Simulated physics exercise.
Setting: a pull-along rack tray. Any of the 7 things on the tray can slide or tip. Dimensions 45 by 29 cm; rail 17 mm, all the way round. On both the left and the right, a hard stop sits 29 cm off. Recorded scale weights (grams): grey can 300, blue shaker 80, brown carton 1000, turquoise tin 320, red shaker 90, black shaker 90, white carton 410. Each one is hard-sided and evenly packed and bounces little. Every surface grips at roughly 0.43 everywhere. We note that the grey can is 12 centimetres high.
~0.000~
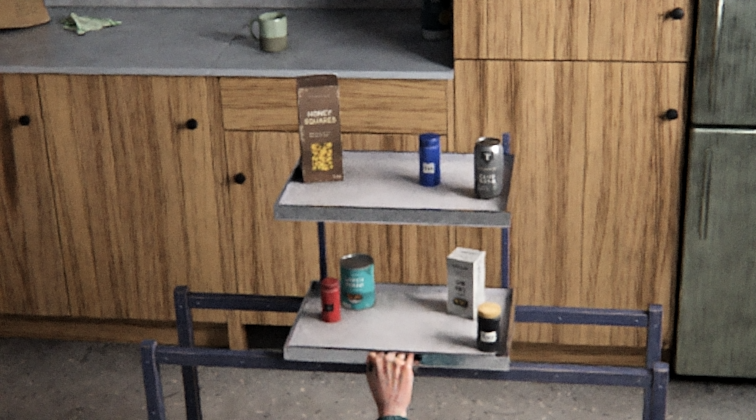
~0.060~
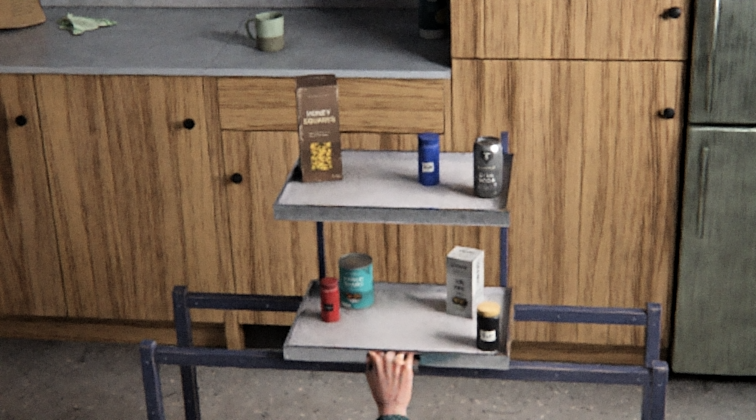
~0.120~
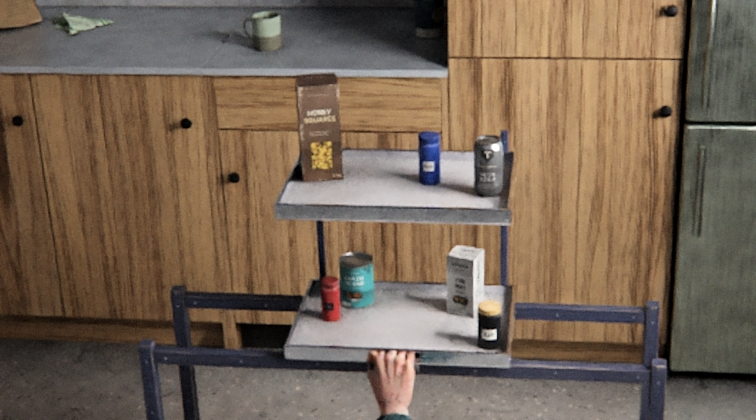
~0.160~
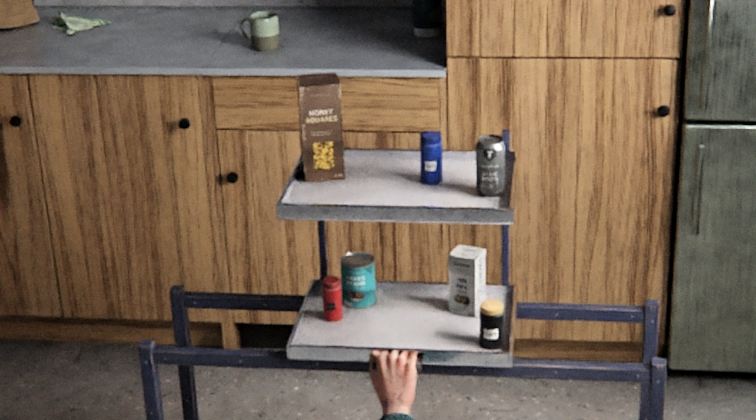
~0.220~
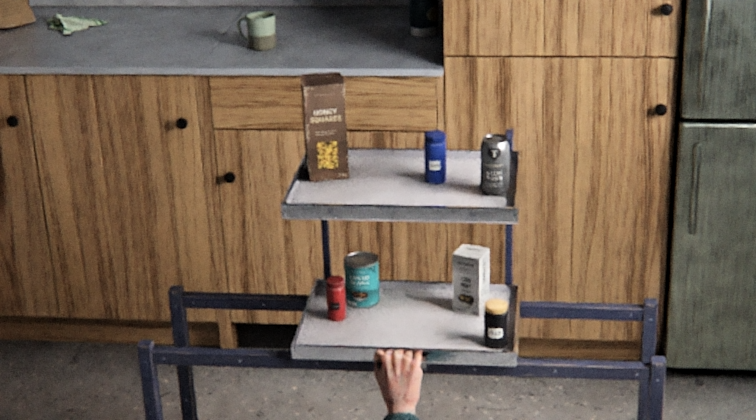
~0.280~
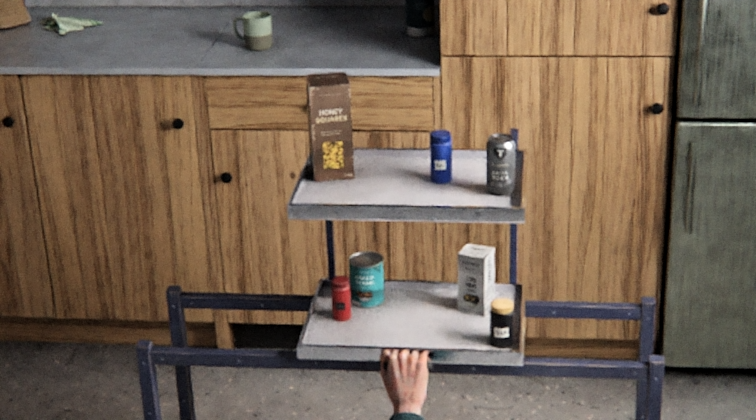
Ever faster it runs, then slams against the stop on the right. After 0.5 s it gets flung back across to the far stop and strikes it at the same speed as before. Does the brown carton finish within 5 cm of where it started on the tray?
Yes.
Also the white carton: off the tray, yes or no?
White carton: Goes out of bounds.
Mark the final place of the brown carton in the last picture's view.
Somewhere around (179, 126).
By 0.98 s, tray has slid 29 cm right; brown carton 7 cm from its spot near (487, 128); red shaker tilted 37°; white carton tilted 20°.
By 1.88 s, tray has slid 18 cm right; white carton now off the tray; brown carton 6 cm from its spot near (430, 128); red shaker on its side.
By 2.68 s, tray has slid 29 cm left; brown carton 6 cm from its spot near (205, 126); red shaker on its side; turquoise tin 6 cm from its spot.
When it is over (3.8 s), off the tray, white carton; lying over on the tray, red shaker; not toppled but over 5 cm from the start, grey can and black shaker; the other 3 within 5 cm of the start. In the last view, brown carton near (179, 126).
